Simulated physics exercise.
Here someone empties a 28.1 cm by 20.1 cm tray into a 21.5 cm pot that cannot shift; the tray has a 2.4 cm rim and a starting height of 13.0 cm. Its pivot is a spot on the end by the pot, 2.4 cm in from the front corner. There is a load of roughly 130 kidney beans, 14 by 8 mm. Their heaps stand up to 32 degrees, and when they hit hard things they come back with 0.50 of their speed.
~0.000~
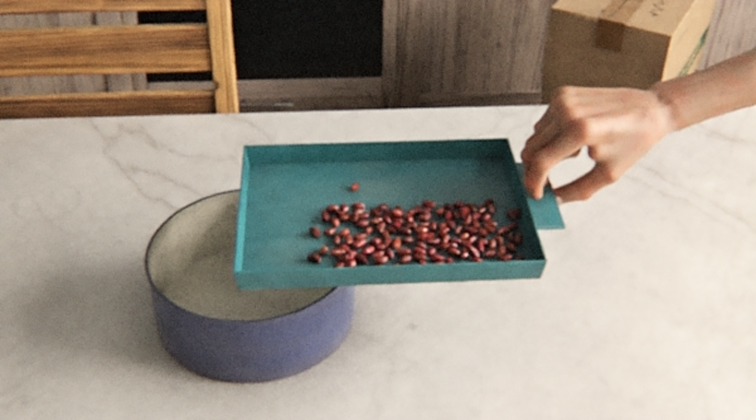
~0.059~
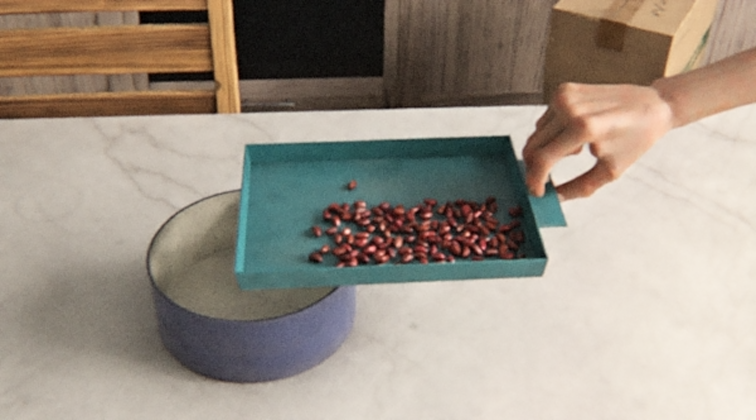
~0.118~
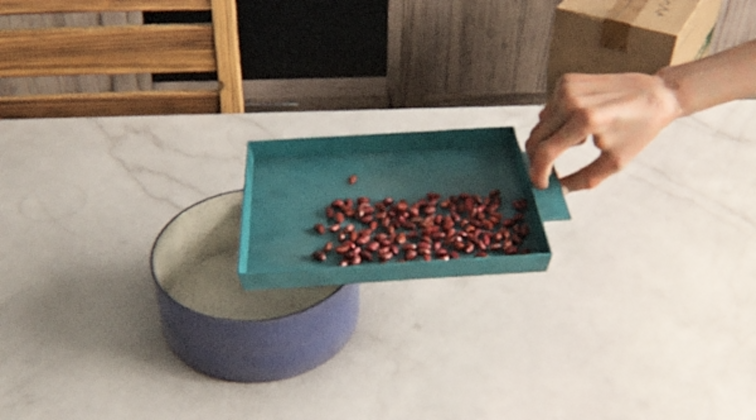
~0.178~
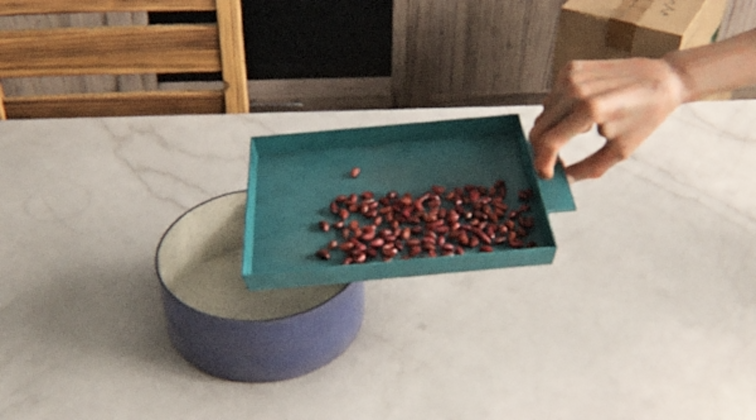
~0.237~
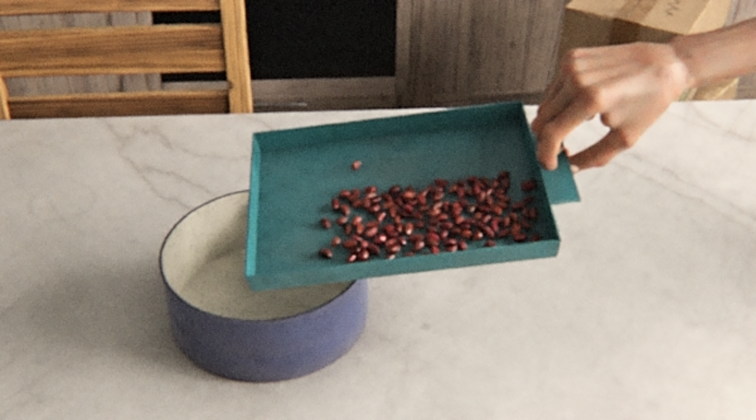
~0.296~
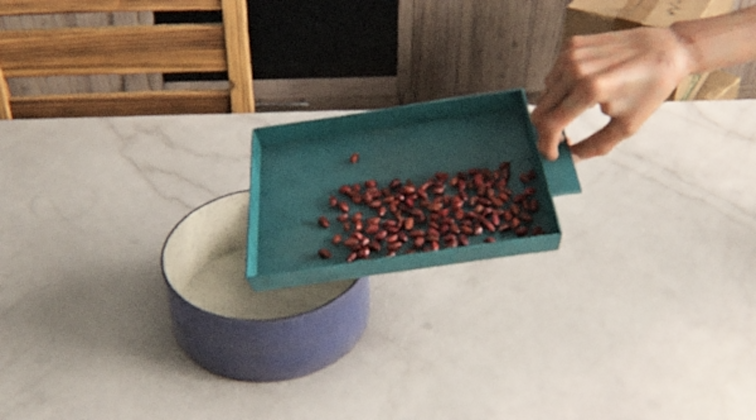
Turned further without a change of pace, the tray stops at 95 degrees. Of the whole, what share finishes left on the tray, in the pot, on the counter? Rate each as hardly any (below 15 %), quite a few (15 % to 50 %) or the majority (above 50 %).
I would put it this way: Tray: Hardly any, pot: Hardly any, counter: The majority.
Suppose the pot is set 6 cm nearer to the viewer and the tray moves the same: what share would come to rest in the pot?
Roughly 95 per cent.
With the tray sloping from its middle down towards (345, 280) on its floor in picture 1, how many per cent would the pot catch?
Something like 0 per cent of the pieces.
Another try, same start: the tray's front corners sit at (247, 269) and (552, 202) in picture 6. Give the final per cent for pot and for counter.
Pot 85 % / counter 5 %.
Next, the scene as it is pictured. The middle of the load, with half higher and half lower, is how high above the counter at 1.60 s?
Roughly 16 centimetres, give or take.
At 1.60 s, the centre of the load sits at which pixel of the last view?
Expected load position: Near (264, 270).
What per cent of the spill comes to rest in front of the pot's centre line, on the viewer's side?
I'd put it at around 100 per cent.
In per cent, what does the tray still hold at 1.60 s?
Roughly 90 per cent.
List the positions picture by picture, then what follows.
In the first frame, tray tilt 0 degrees, front corners at (237, 270) and (543, 259); middle of the pieces at (421, 238); pot at (251, 249).
In the second frame, tray tilt 1 degrees, front corners at (239, 270) and (545, 257); middle of the pieces at (423, 237).
In the third frame, tray tilt 3 degrees, front corners at (241, 271) and (548, 252); middle of the pieces at (426, 232).
In the fourth frame, tray tilt 6 degrees, front corners at (245, 273) and (553, 245), lowest corner left front; middle of the pieces at (431, 219).
In the fifth frame, tray tilt 9 degrees, front corners at (249, 274) and (557, 238), lowest corner left front; middle of the pieces at (434, 213).
In the sixth frame, tray tilt 12 degrees, front corners at (249, 275) and (558, 232), lowest corner left front; middle of the pieces at (435, 208); pot at (266, 248). The tray's pace is about 50 degrees a second.
After 1.08 s, tilt 51 degrees; the tray holds 100 %, the pot 0 %.
After 1.60 s, tilt 76 degrees; the tray holds 90 %, the pot 0 %.
Then, at 2.19 s, tilt 95 degrees; the tray holds 5 %, the pot 0 %.
In the end, at 3.3 s, tray 0 %, pot 0 %, counter 100 %.
